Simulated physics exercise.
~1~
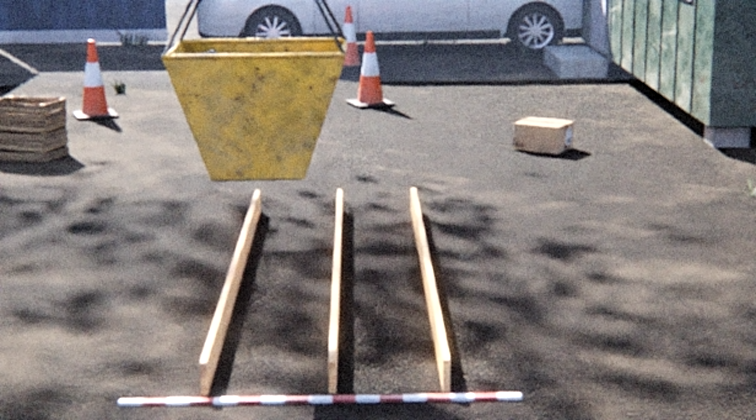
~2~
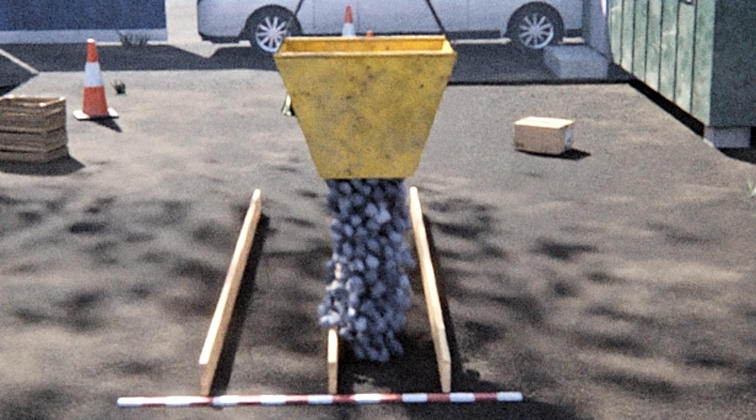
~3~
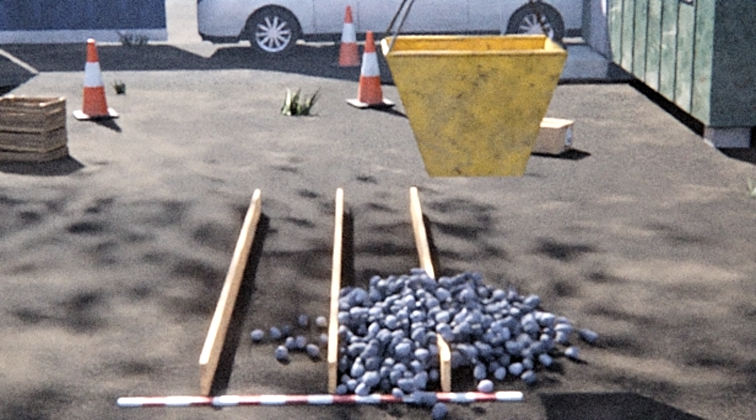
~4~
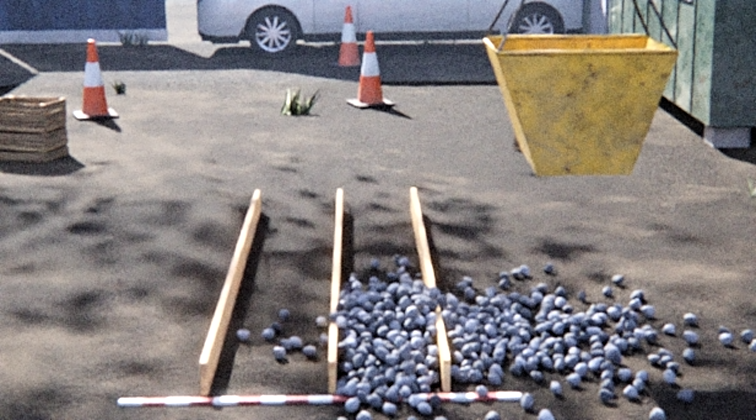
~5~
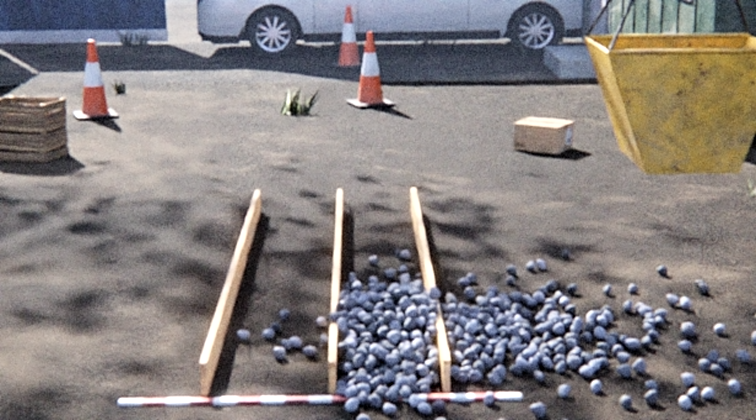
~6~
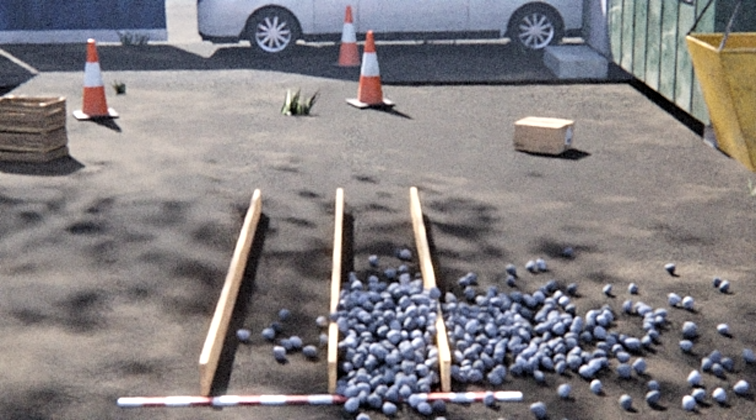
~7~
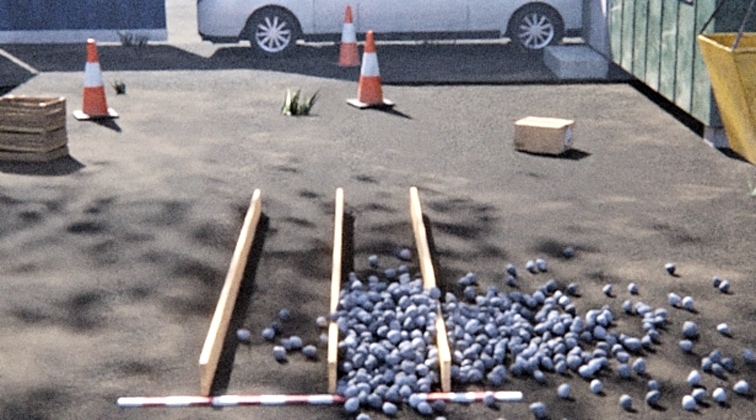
A yellow hopper hanging over three wooden planks moved right and dumped a stream of grey stones, which piled up mostly between the middle and right planks, many spilling beyond to the right and a few to the left, while the empty hopper drifted rightwards.
